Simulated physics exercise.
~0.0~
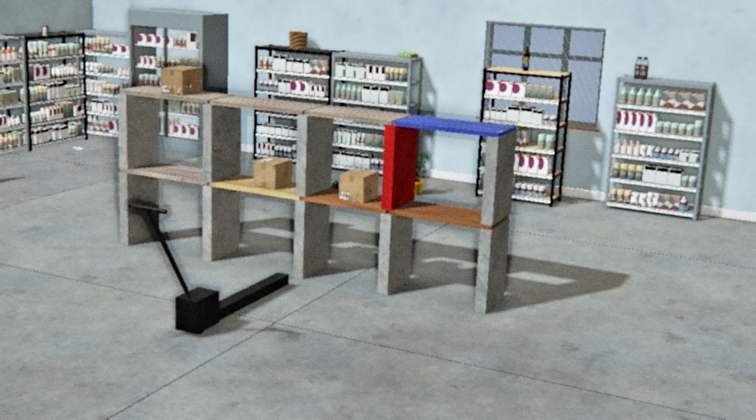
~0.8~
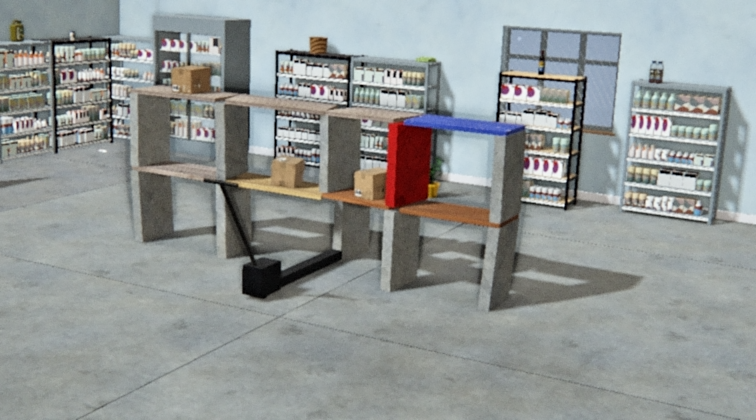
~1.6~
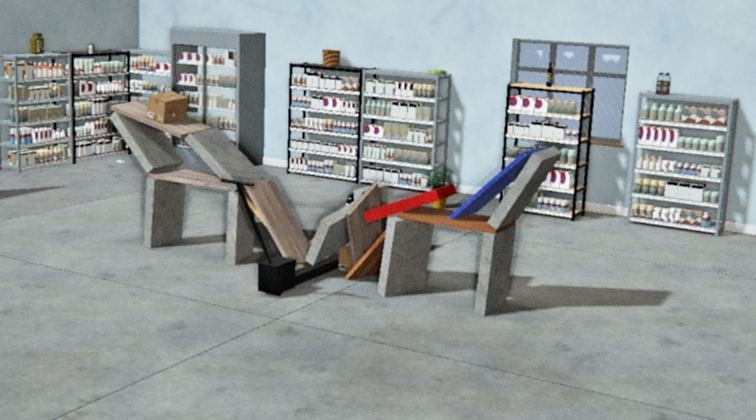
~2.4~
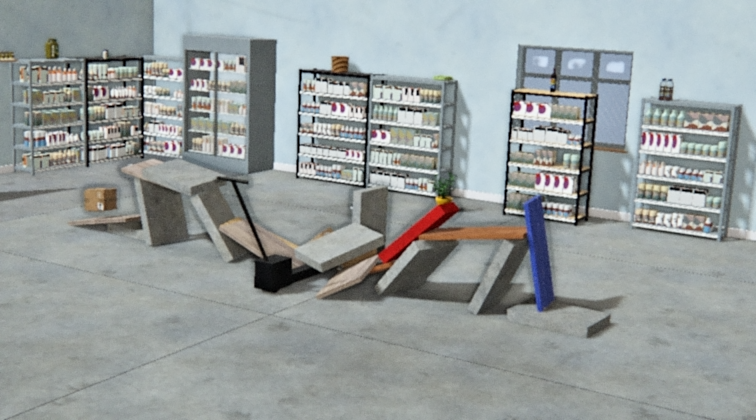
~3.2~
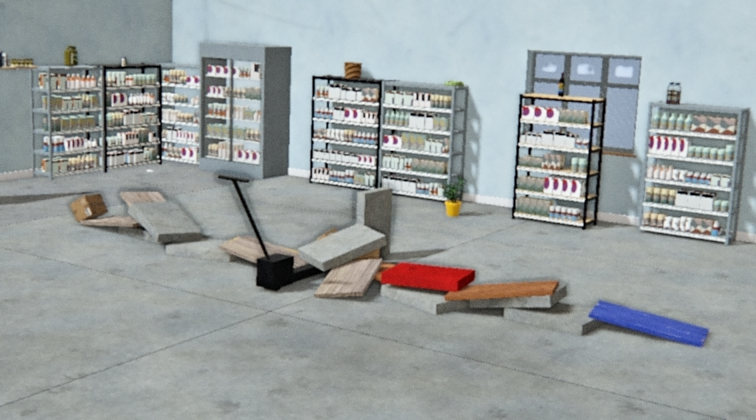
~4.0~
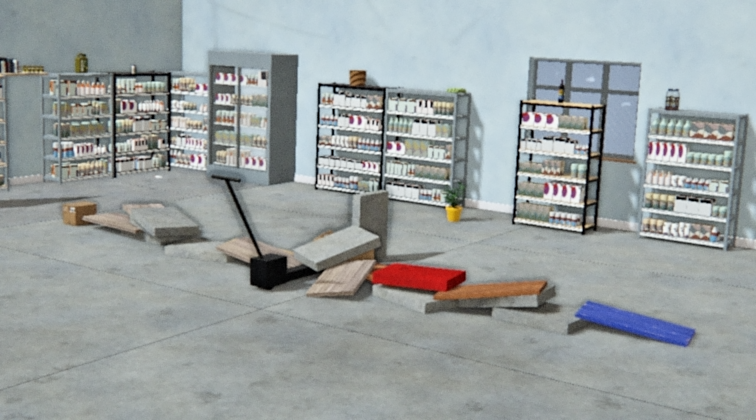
The clip shows a two-tier structure of grey blocks and boards holding cartons as a black jack slides right into the foot of an upright. The middle caves in, then both ends topple, leaving scattered rubble with the red block lying flat and the blue board at far right.
